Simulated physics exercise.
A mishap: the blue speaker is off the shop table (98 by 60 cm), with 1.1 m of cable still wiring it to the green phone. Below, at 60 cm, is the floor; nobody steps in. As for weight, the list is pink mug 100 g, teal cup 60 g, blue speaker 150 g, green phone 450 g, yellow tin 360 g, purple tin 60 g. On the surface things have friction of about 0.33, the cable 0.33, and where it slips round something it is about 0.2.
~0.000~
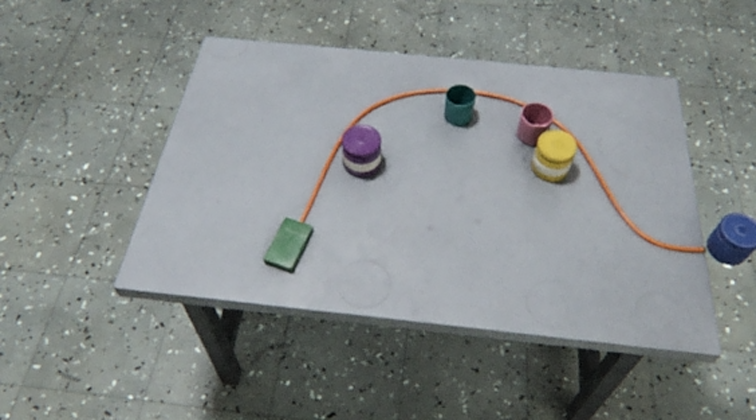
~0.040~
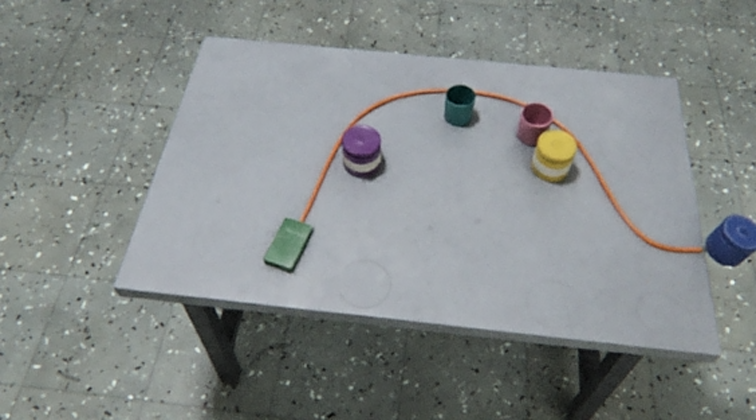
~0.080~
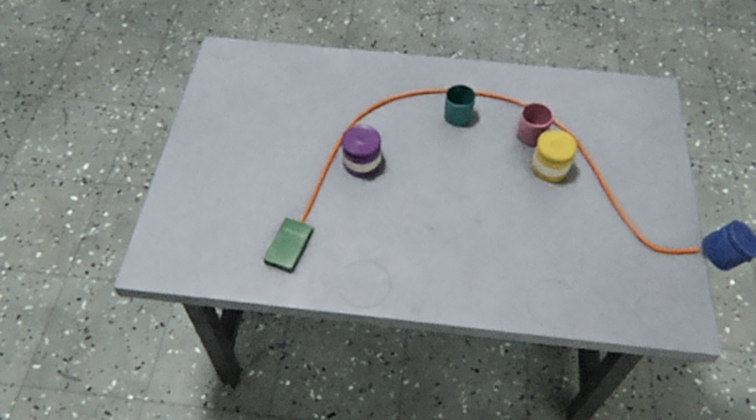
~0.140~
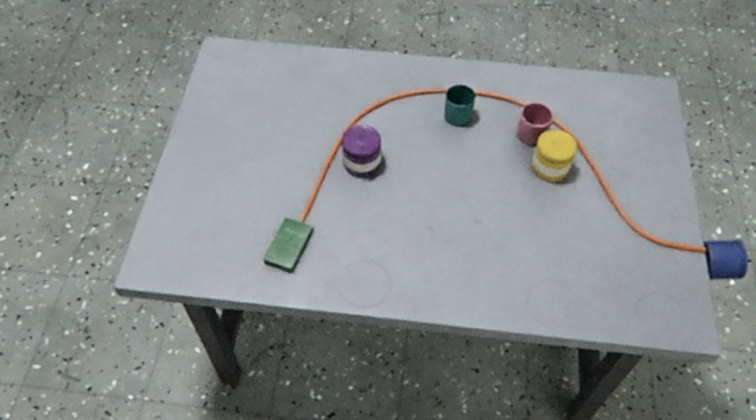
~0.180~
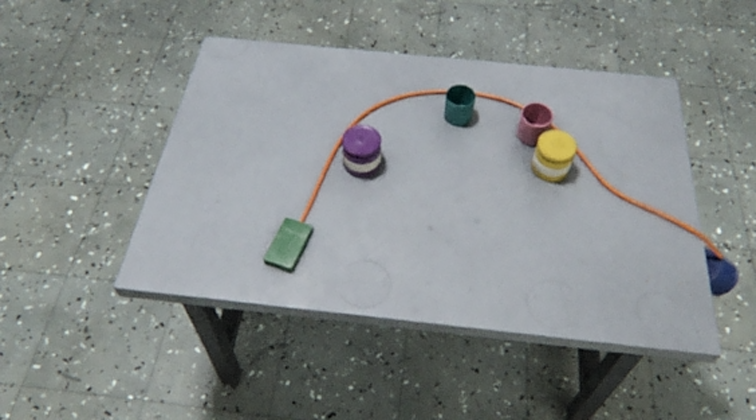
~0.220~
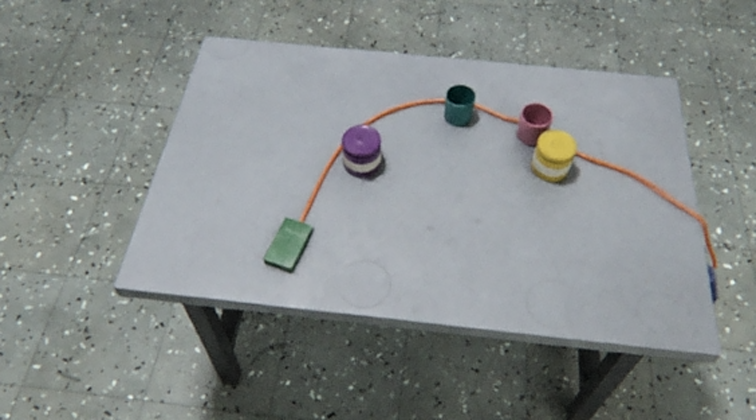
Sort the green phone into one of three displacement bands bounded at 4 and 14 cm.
Band: Small.
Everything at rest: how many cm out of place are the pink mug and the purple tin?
In the end the pink mug has moved about 2 cm, while the purple tin has moved about 20 cm.
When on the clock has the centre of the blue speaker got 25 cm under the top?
Near 0.32 seconds.
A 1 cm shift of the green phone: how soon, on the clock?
The green phone gets there close to 0.75 s.
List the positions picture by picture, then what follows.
In the first frame, shows, green phone (288, 242); cable runs through (647, 238) (579, 145) (490, 95) (388, 100) (323, 174).
In the second frame, shows, blue speaker (742, 231); cable runs through (646, 239) (490, 95) (323, 174).
In the third frame, shows, blue speaker (731, 246); cable runs through (644, 240) (490, 95) (323, 174).
In the fourth frame, shows, blue speaker (723, 260); cable runs through (649, 237) (490, 95) (323, 174).
In the fifth frame, shows, blue speaker (712, 272); cable runs through (678, 223) (492, 97) (323, 174).
In the sixth frame, shows, green phone (288, 242); cable runs through (705, 226) (596, 161) (503, 117) (401, 107) (324, 174).
At 0.5 s, the cable's tail end at (305, 223); teal cup 18 cm off its start, blue speaker over the edge, purple tin 13 cm off its start.
At 0.7 s, the cable's tail end at (310, 224); green phone 1 cm off its start, blue speaker over the edge, teal cup 25 cm off its start.
At 1.0 s, the cable's tail end at (314, 224); green phone 1 cm off its start at (296, 240), teal cup 25 cm off its start at (509, 204), blue speaker over the edge.
At 1.2 s, the cable's tail end at (314, 224); green phone 1 cm off its start, teal cup 25 cm off its start, purple tin 18 cm off its start.
At 2.4 s, the cable's tail end at (314, 224); green phone 1 cm off its start at (296, 240), teal cup 25 cm off its start at (509, 204), purple tin 18 cm off its start at (433, 202), blue speaker over the edge.
